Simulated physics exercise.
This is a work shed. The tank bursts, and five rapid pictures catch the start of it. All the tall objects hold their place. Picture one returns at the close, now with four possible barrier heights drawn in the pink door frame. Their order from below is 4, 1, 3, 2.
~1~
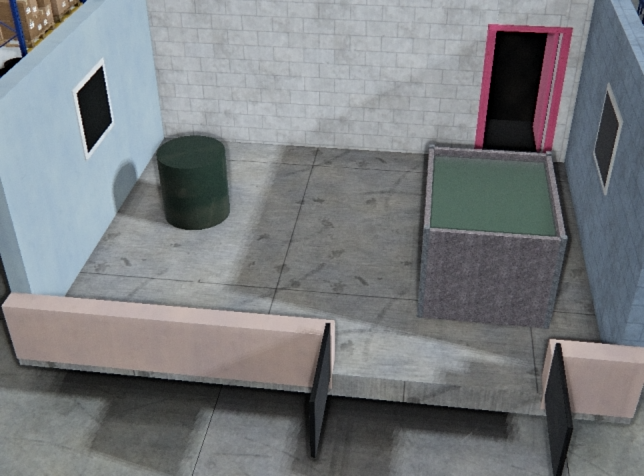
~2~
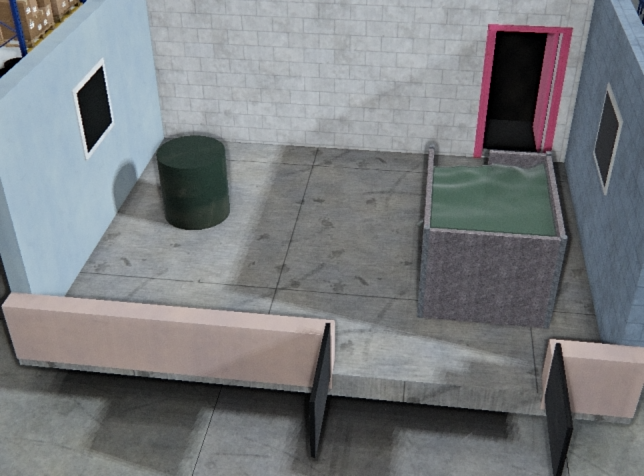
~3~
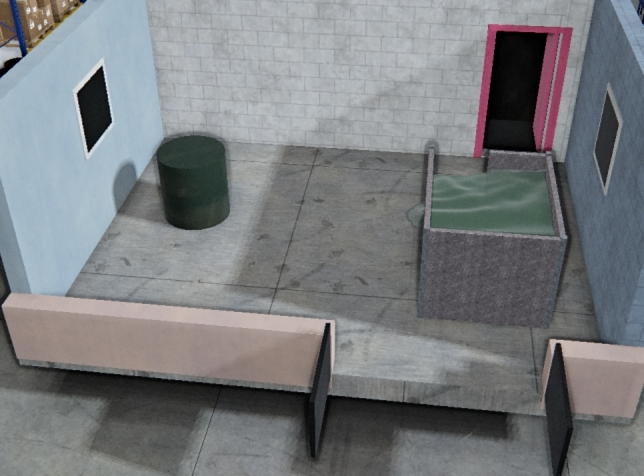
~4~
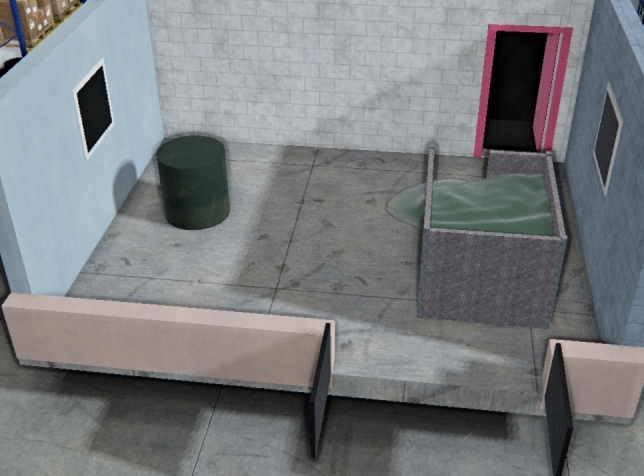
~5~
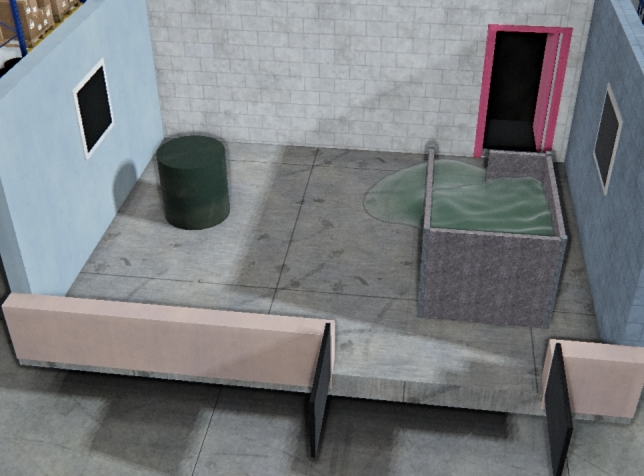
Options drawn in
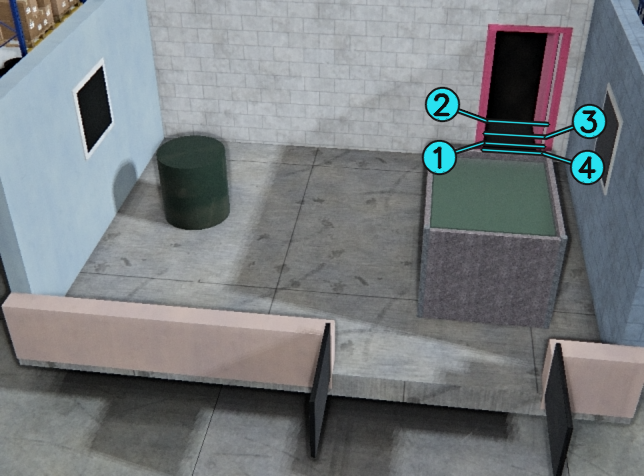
The clip opens on a work shed with a dark green drum at left and still green water filling a grey tank near a pink doorway. The water begins to ripple and its level drops, then it pours out of the tank's left side and spreads leftward in a widening, rounded sheet across the grey floor.
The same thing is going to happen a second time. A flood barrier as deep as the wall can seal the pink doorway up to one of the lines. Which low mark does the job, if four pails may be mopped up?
Line 3.
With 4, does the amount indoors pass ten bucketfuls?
Yes, it does.
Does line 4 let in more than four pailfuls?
Yes, that goes wrong.
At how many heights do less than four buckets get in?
Two of the four.
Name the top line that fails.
The answer is 1.
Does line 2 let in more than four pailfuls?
No, not at all.
In cyan, 1 at (513, 144); 2 at (516, 122); 3 at (515, 135); 4 at (512, 151); from the bottom up 4, 1, 3, 2.
With 1, about 8 bucketfuls get in.
With 2, nothing gets over.
With 3, a splash gets over, under a bucket.
With 4, dozens of bucketfuls pour in.
